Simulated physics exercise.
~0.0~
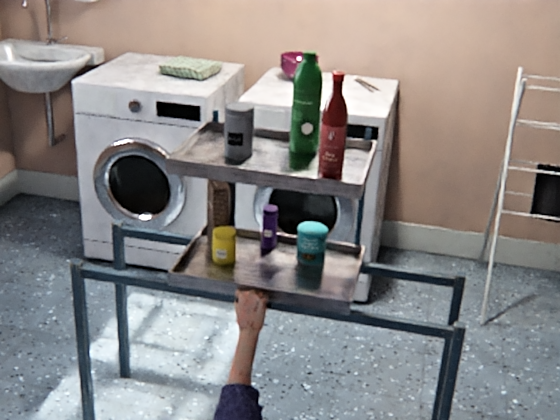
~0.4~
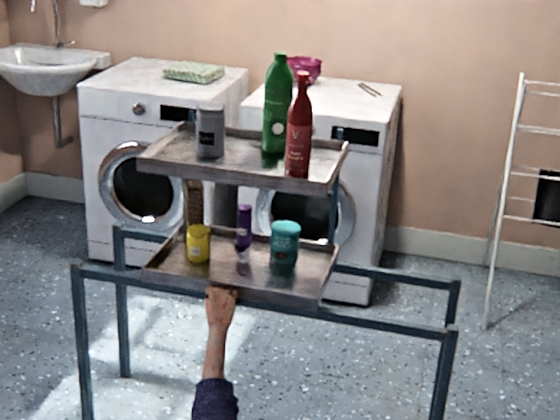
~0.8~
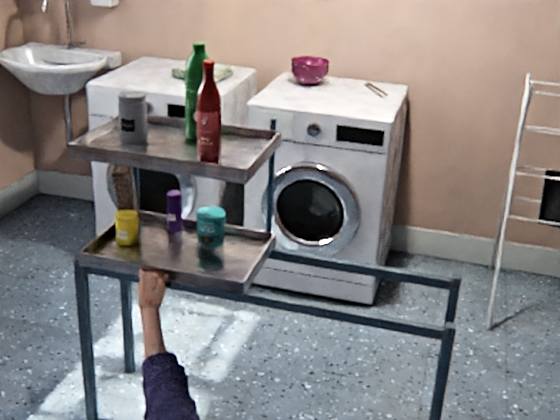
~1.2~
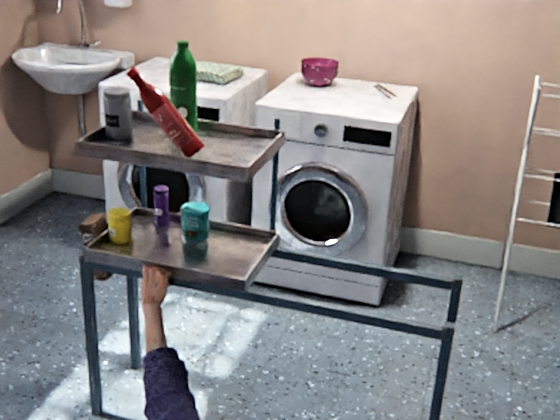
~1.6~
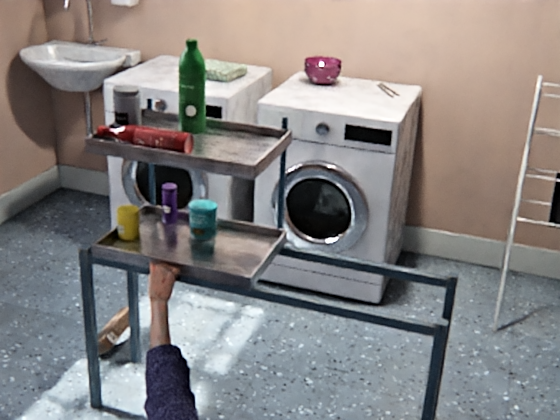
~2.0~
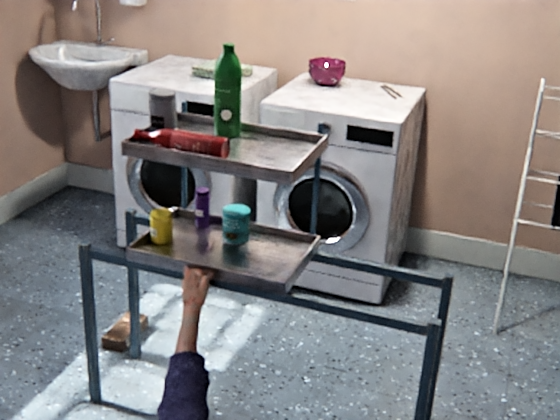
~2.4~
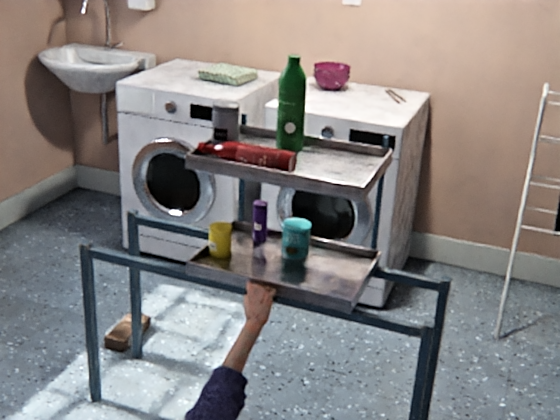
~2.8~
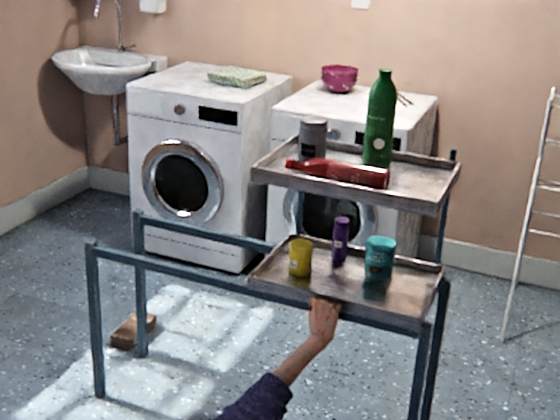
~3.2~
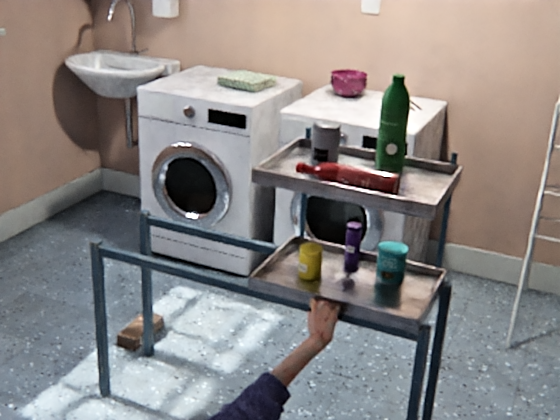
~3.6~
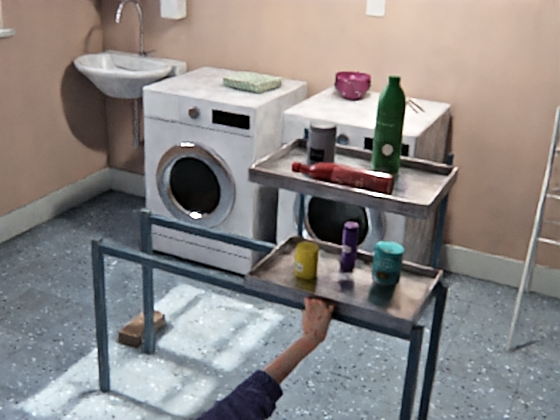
A tray slides left, toppling a red bottle and dropping a brown object, then slides right.
